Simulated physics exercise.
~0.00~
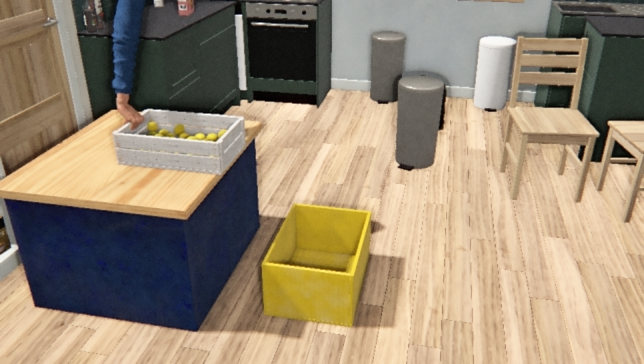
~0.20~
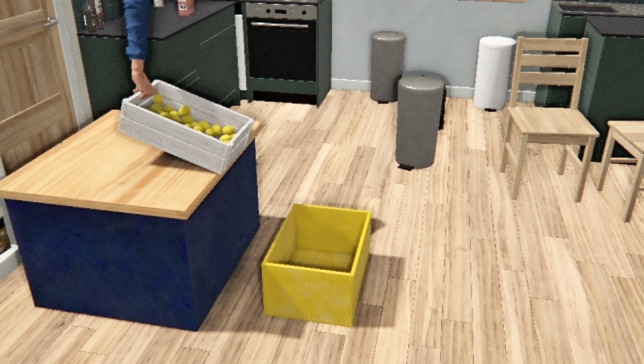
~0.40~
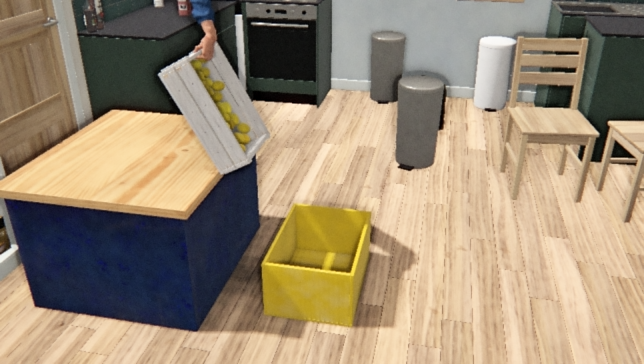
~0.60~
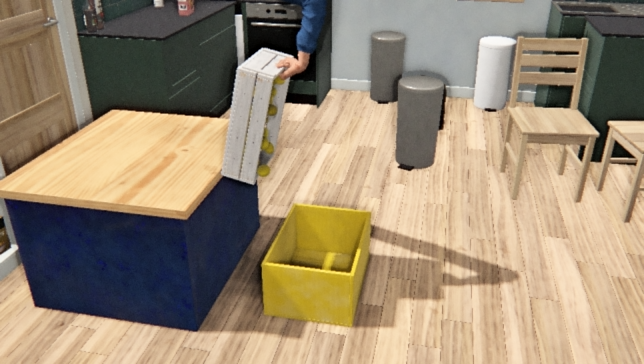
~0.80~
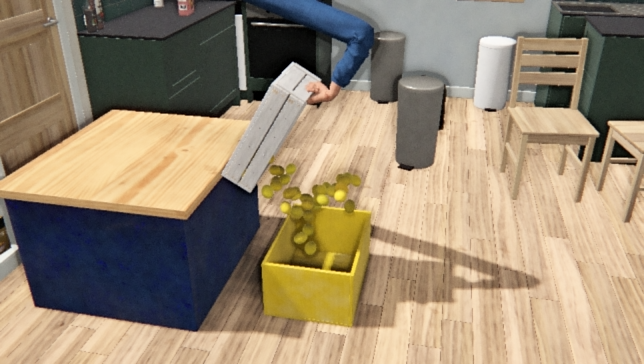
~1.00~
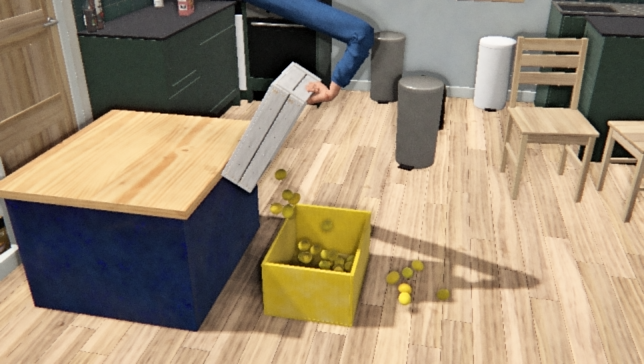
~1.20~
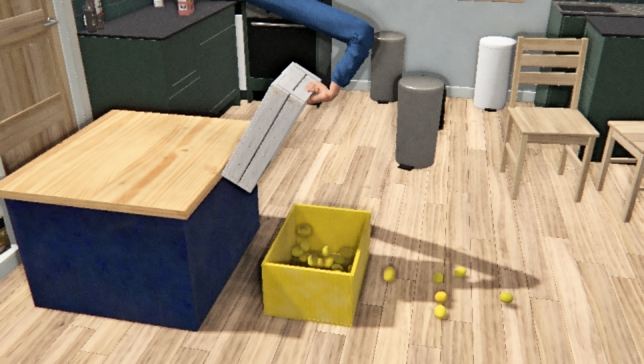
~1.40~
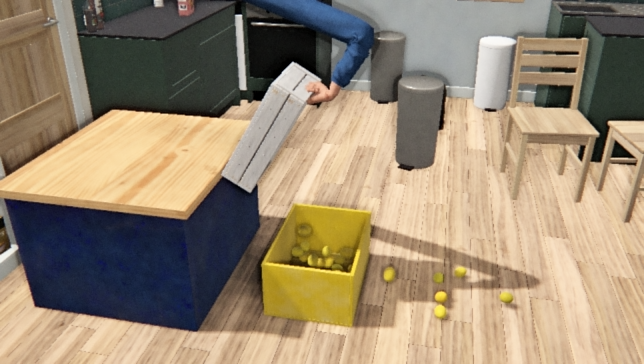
At the start, a white crate of yellow lemons sits on a wooden-topped blue bench in a kitchen, a blue-sleeved arm reaching to it, with an open yellow trough on the floor to the right. The hand lifts one end and tips the crate rightward over the bench edge, steeper and steeper. Once it is well past upright, the lemons spill out in a cluster towards the trough. Most drop inside, while a few land on the floor beyond it and spread to the right. Finally the crate hangs tilted and still, with most lemons in the trough and six on the floor.
